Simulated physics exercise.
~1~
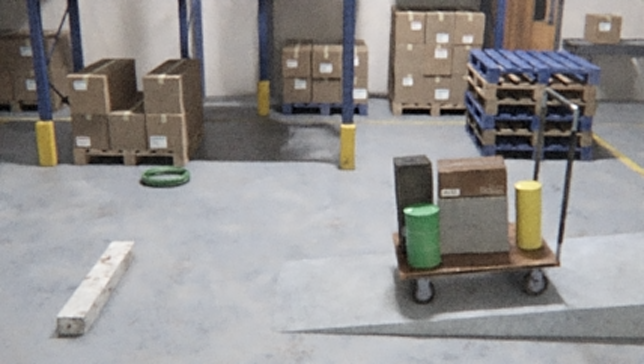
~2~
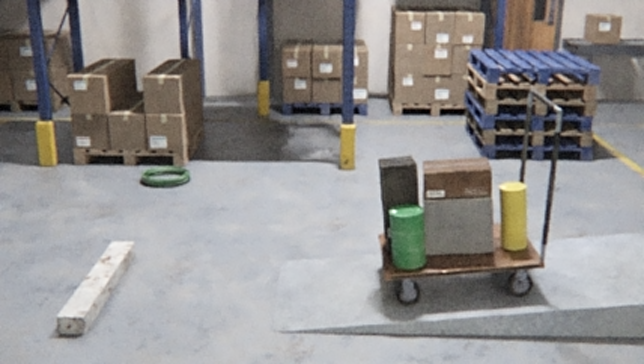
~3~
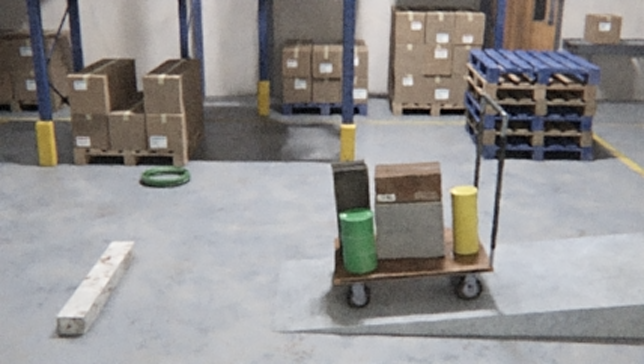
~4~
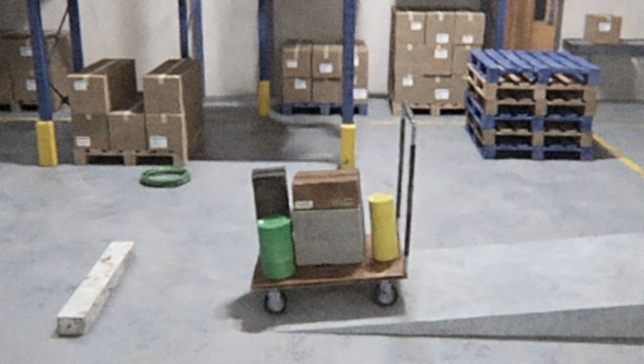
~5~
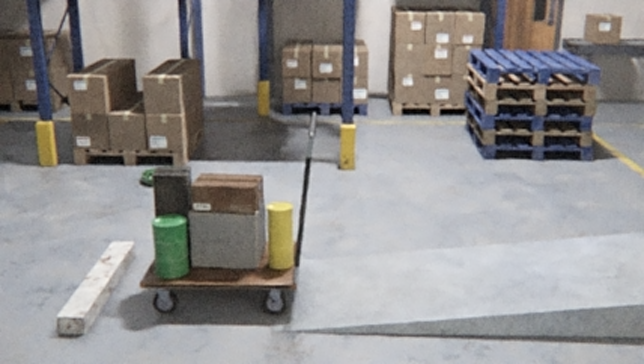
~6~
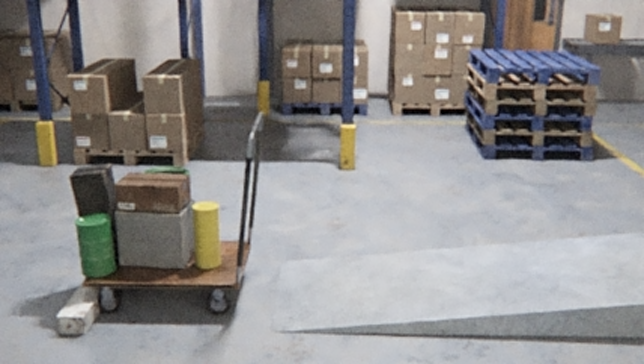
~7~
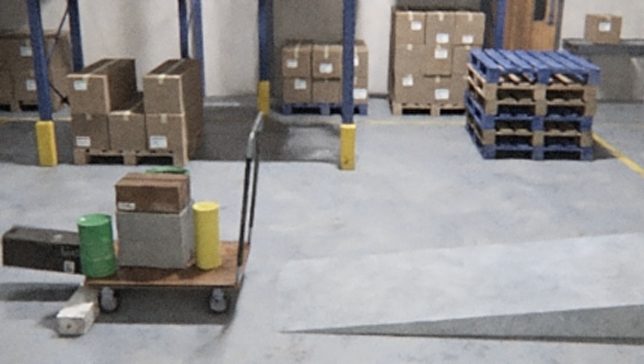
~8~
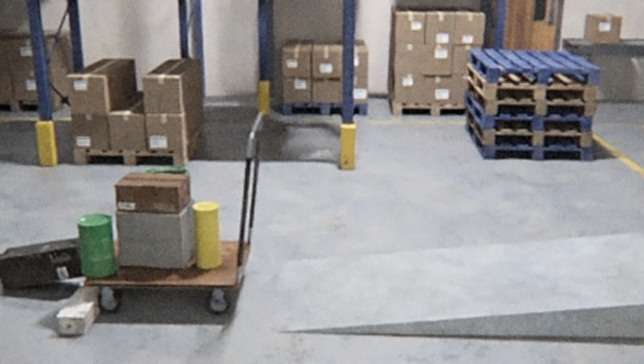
A loaded trolley rolled left off a low ramp and across a warehouse floor until it stopped against a pale kerb, where the upright black box tipped off the front onto the floor, while the two canisters, grey box and brown parcel stayed aboard.
